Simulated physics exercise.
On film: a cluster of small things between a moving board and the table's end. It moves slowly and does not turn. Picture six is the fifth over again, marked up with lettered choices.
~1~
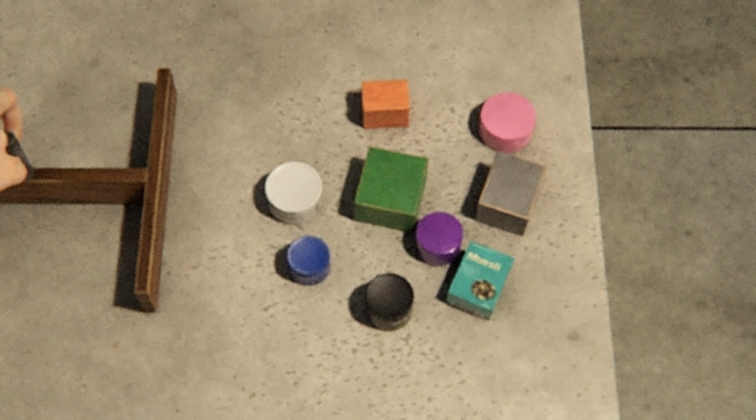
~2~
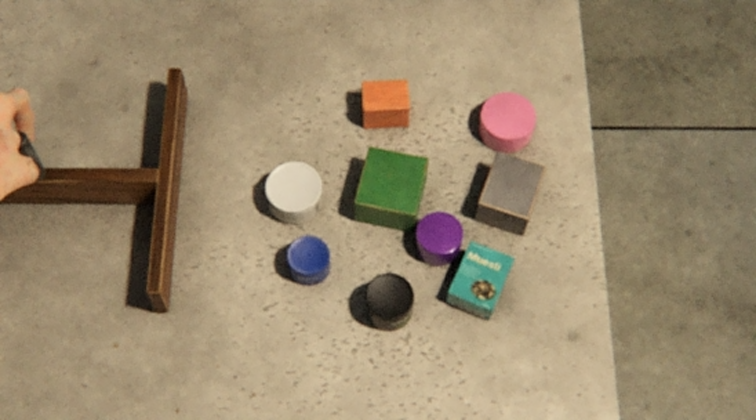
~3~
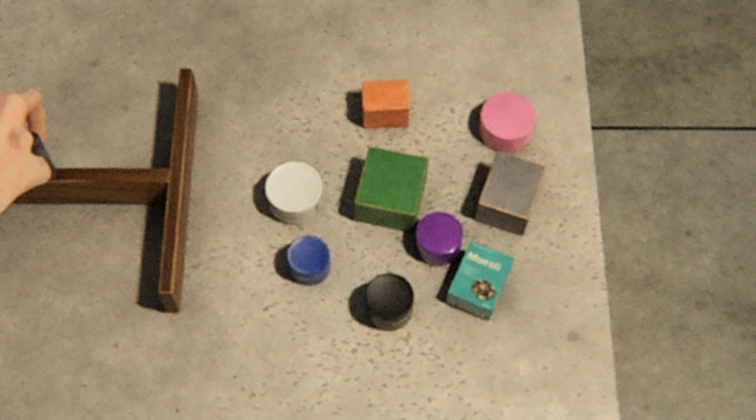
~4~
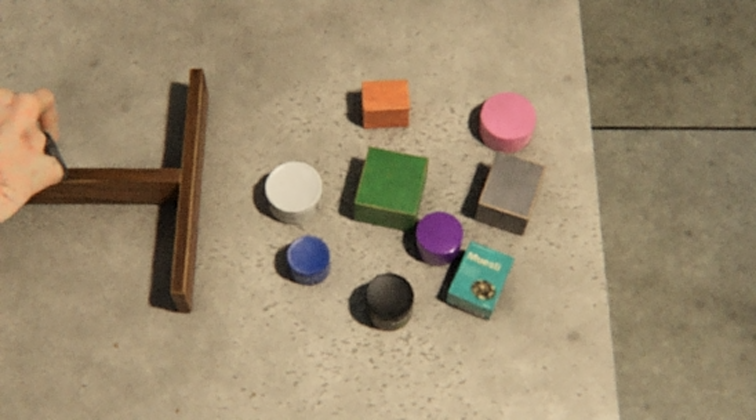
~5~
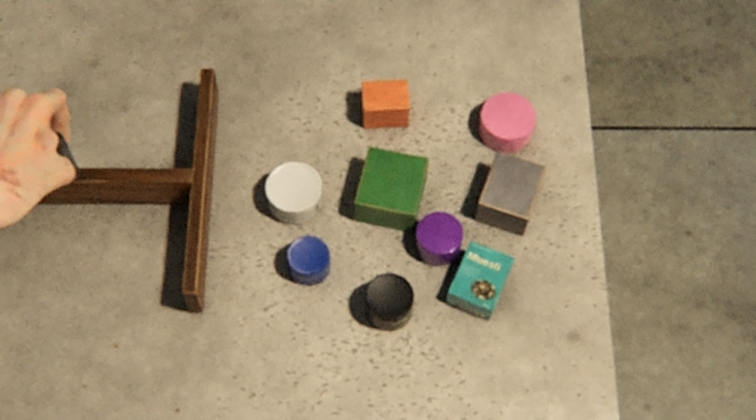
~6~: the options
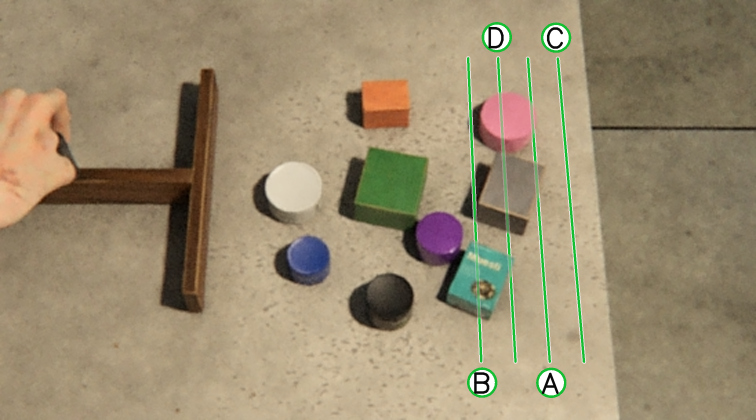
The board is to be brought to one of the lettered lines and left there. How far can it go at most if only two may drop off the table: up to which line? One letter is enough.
No farther than D.
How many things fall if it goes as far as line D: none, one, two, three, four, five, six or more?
One.
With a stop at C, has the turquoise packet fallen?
Yes.
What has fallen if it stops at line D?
The grey block.
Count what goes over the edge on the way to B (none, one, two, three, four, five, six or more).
One.
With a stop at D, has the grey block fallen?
Yes.
On the copy, A at (538, 200); B at (474, 200); C at (570, 200); D at (506, 200).
On D. First, board (309, 175); purple pot (447, 242); blue jar (337, 261).
Then, board (420, 176); grey block (569, 192); green block (513, 183).
Finally, board (505, 176); grey block over the edge; green block (592, 177); one fallen.
By contrast, A drops four; B is within the limit but short; C drops six.
